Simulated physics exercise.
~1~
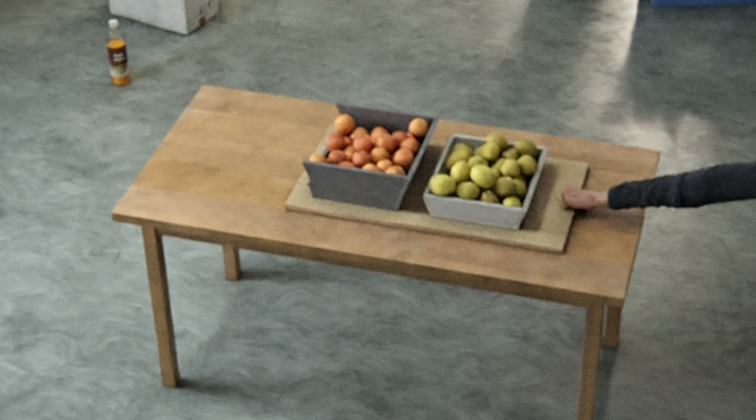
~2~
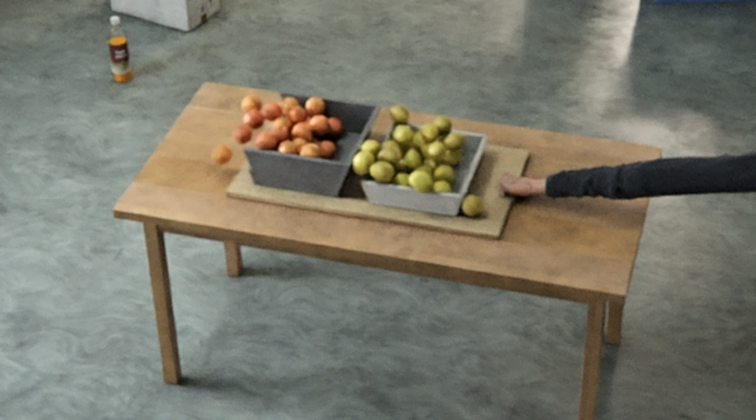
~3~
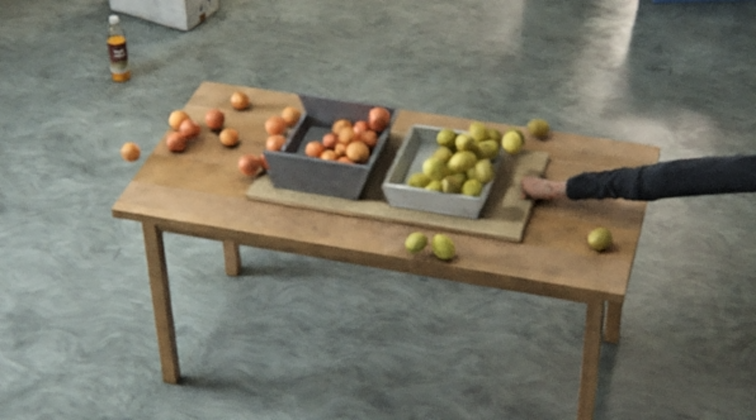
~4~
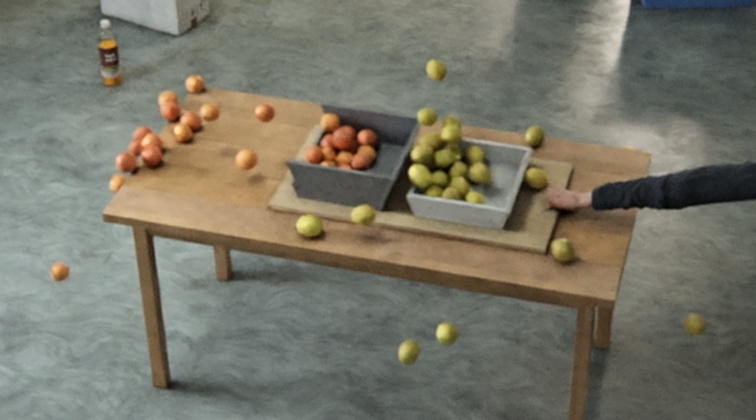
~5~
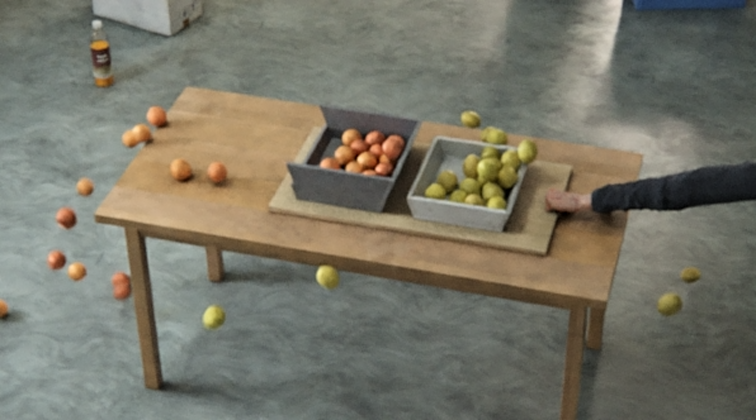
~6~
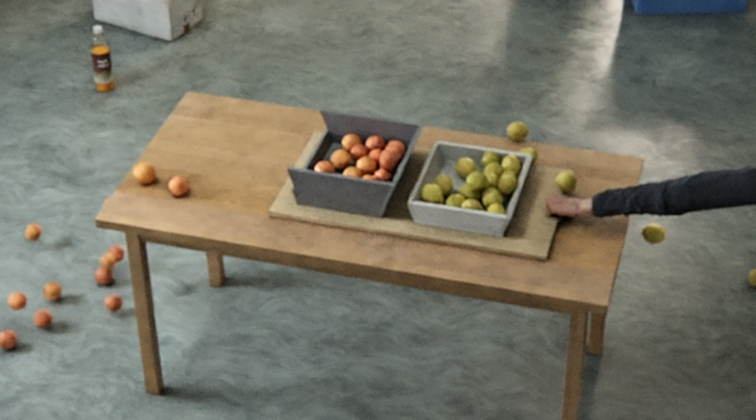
On a wooden table, a hand jerked a board left and then back right, making orange and green fruit spill from a grey container and a white one, roll across the tabletop and drop to the floor, though both containers still held plenty.
